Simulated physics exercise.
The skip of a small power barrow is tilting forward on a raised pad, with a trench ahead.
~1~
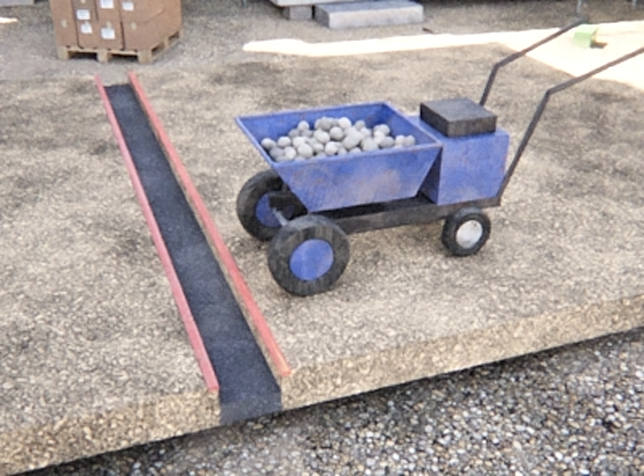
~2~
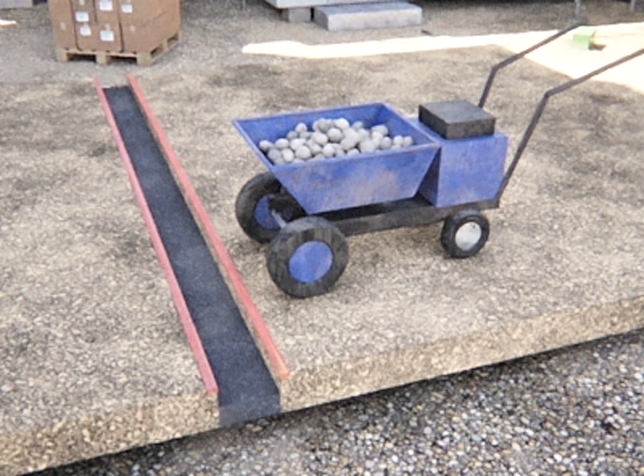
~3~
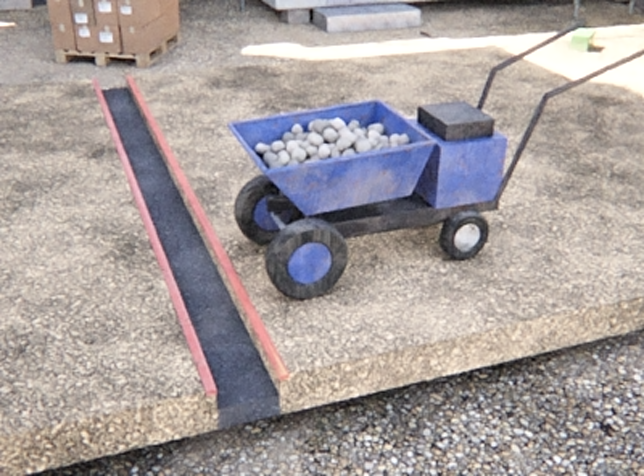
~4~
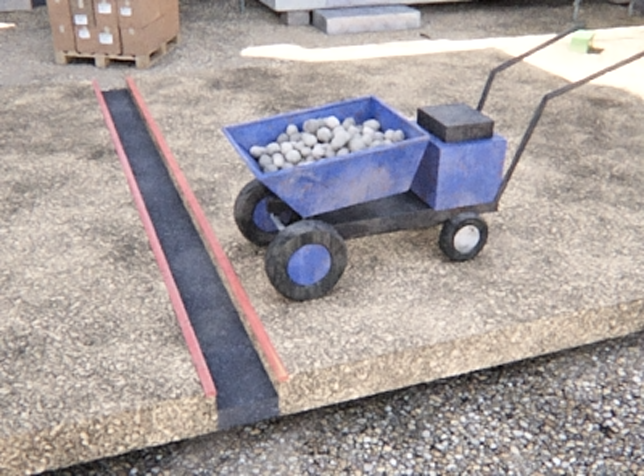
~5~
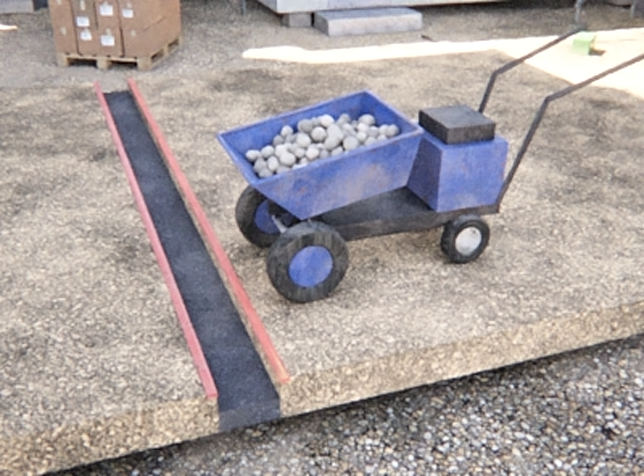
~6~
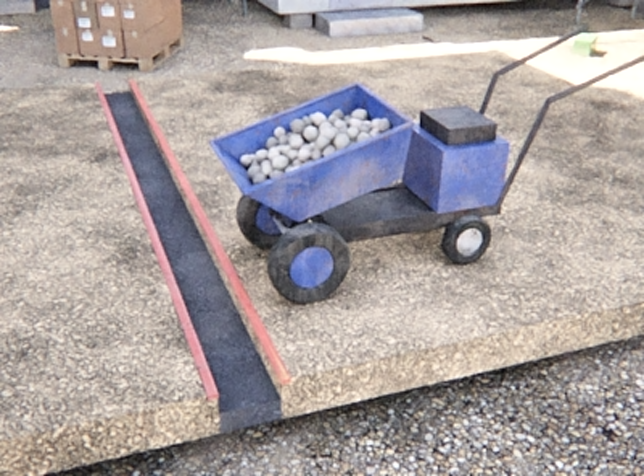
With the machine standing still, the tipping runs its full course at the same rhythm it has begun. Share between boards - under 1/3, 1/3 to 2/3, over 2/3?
Under 1/3.
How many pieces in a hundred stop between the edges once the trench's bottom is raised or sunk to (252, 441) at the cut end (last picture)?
The share comes to around 20 percent.
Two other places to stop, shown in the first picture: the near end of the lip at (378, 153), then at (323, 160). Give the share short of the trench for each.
Roughly 40 and 0 percent respectively.
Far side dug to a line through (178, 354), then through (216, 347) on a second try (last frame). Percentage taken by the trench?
I'd put it near 40 in a hundred, then near 0 in a hundred.
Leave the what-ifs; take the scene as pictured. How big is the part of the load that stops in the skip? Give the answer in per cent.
Around 5 in a hundred.
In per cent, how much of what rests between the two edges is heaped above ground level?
I'd say around 5 percent.
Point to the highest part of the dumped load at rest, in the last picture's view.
Top, approx.: (147, 276).
Just after the last frame, skip tipped steeply; every one in the skip.
A moment on, skip tipped right over; roughly two thirds in the skip; just a few in or heaped over the trench; roughly a third beyond it; just a few falling.
Further on, skip tipped right over; about a tenth in the skip; about a tenth in or heaped over the trench; the larger part beyond it.
When it is over, skip tipped right over; about a tenth in the skip; roughly a quarter in or heaped over the trench; the larger part beyond it.
